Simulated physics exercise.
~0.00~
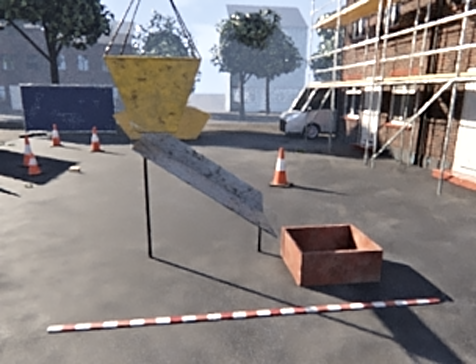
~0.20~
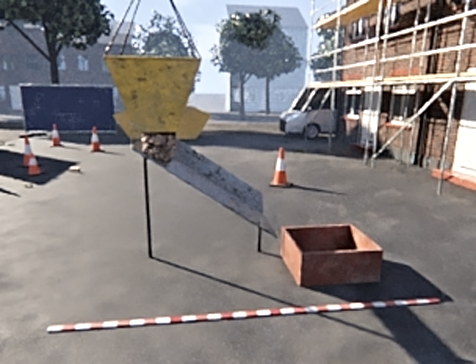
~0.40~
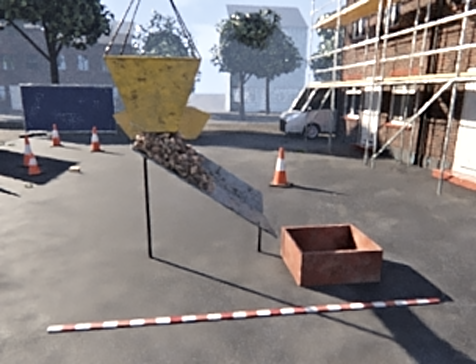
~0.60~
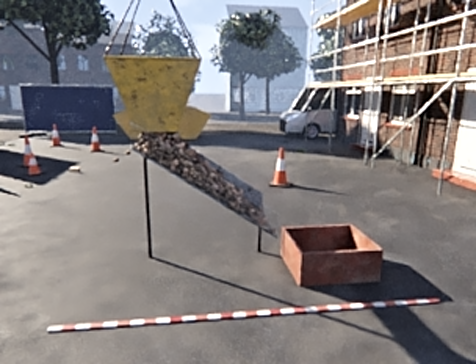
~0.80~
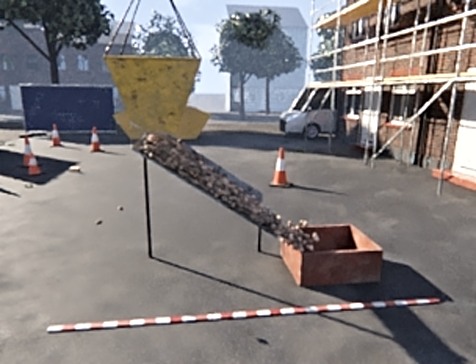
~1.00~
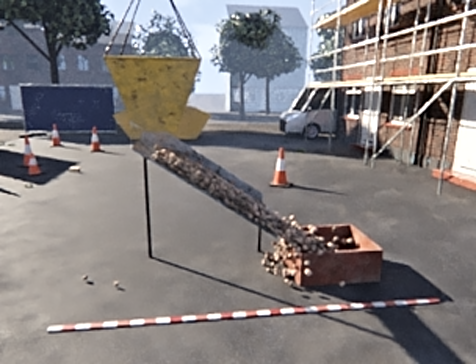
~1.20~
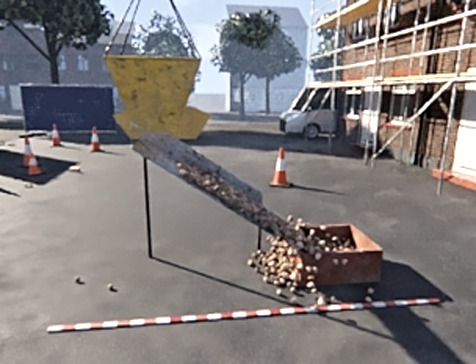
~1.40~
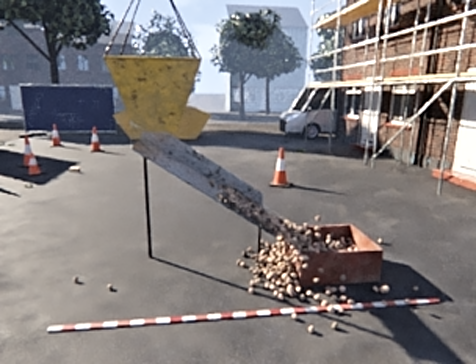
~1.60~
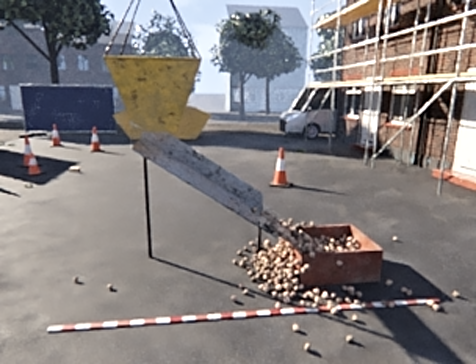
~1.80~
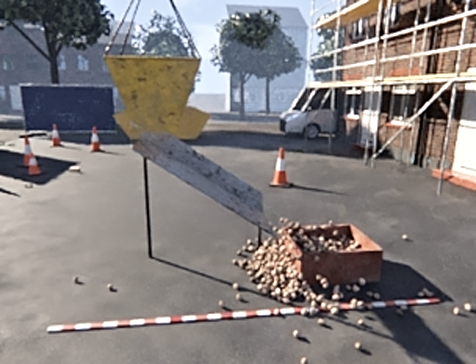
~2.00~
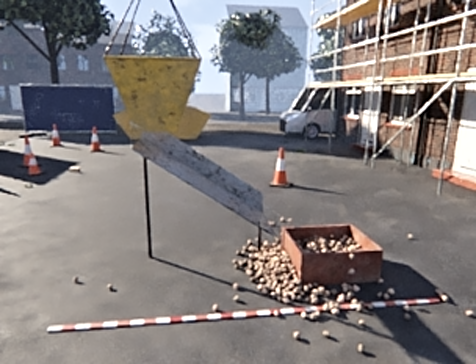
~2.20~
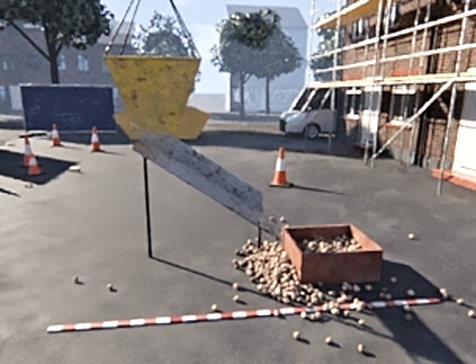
A paved yard beside a scaffolded brick building is seen from a fixed, slightly raised viewpoint, with trees and a white van behind. A yellow skip hangs at left above a sloping grey steel chute, which leads down towards an open reddish-brown bin, with orange cones around and a red-and-white staff in front. Brownish stones drop from the skip and slide down the chute. They pour over its lower end, some into the bin and many against its left side, while strays scatter across the ground. The chute empties, leaving over half the stones in the bin, a heap at its left and a few to the right.
